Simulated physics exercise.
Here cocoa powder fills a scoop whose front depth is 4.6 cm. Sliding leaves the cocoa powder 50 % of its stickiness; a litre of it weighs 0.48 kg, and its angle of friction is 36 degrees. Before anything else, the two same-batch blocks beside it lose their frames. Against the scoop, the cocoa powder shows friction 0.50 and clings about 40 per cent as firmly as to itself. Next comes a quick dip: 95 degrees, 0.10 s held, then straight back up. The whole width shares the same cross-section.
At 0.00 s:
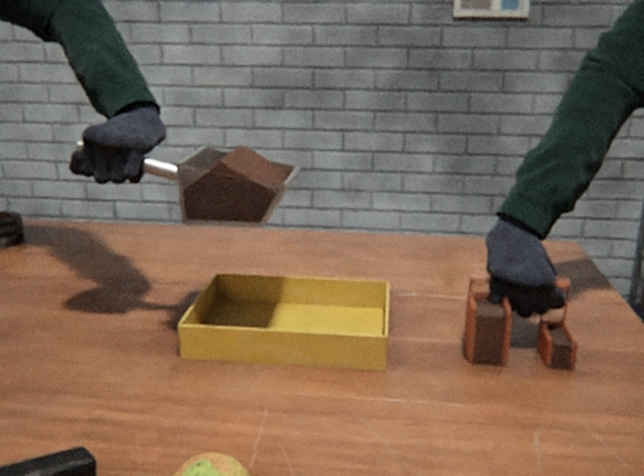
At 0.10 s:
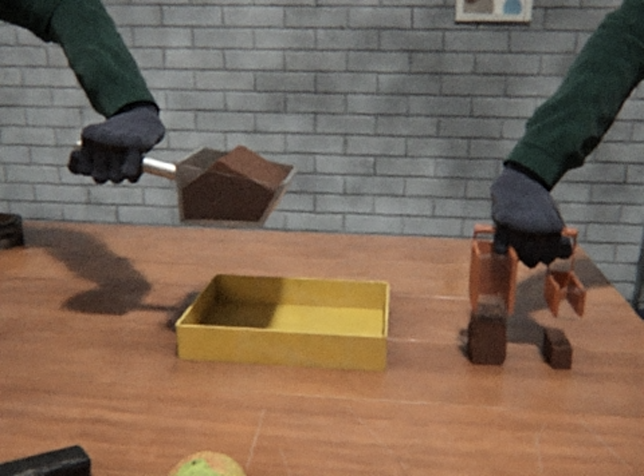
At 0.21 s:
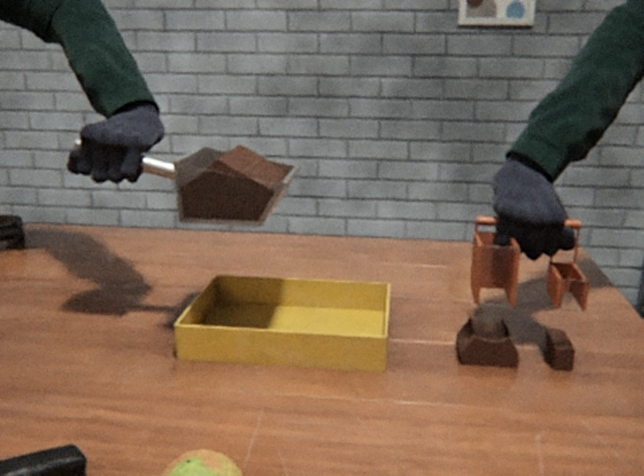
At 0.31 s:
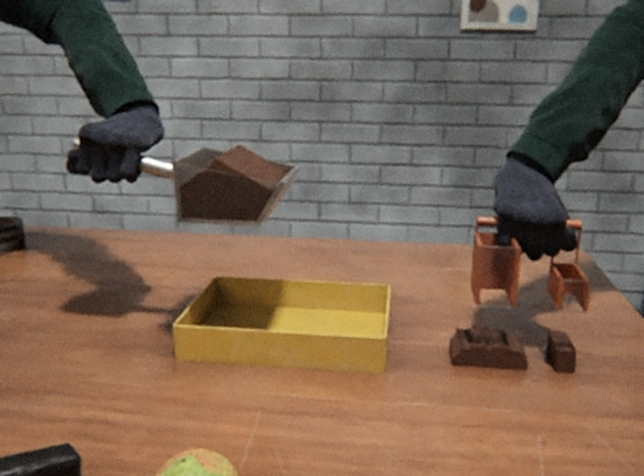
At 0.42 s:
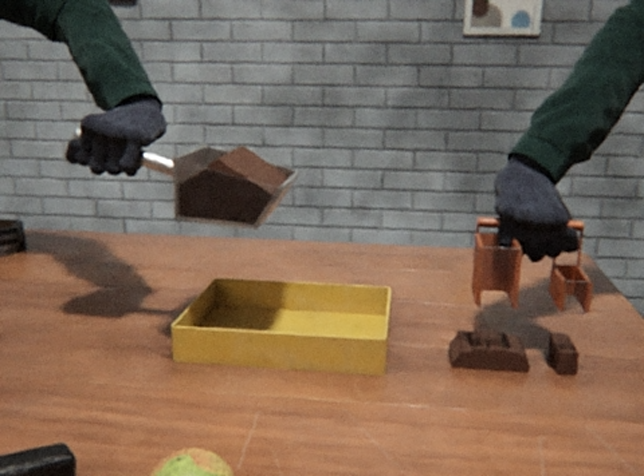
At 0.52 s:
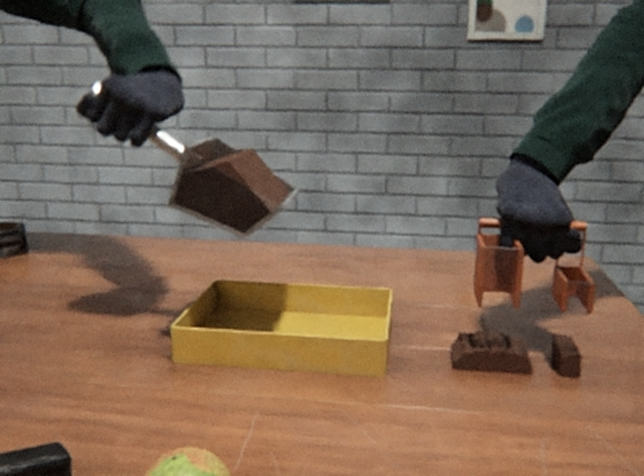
Gloved hands lift molds off two brown blocks, the taller slumps, and a filled scoop tilts.
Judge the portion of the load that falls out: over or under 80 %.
My bet is the portion of the load that falls out ends up greater than 80 per cent.
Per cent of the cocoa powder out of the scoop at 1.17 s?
I reckon it's some 90 %.
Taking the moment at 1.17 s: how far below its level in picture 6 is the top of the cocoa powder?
I'd put it at close to 7.5 cm.
After 0.82 s, the scoop is at 82 degrees and 3 % has left it.
After 1.17 s, the scoop is at 86 degrees and 88 % has left it.
After 1.52 s, the scoop is at 15 degrees and 89 % has left it.
After 1.87 s, the scoop is at 0 degrees and 89 % has left it.
After 1.97 s, at the end, the scoop is at 0 degrees and 89 % has left it.
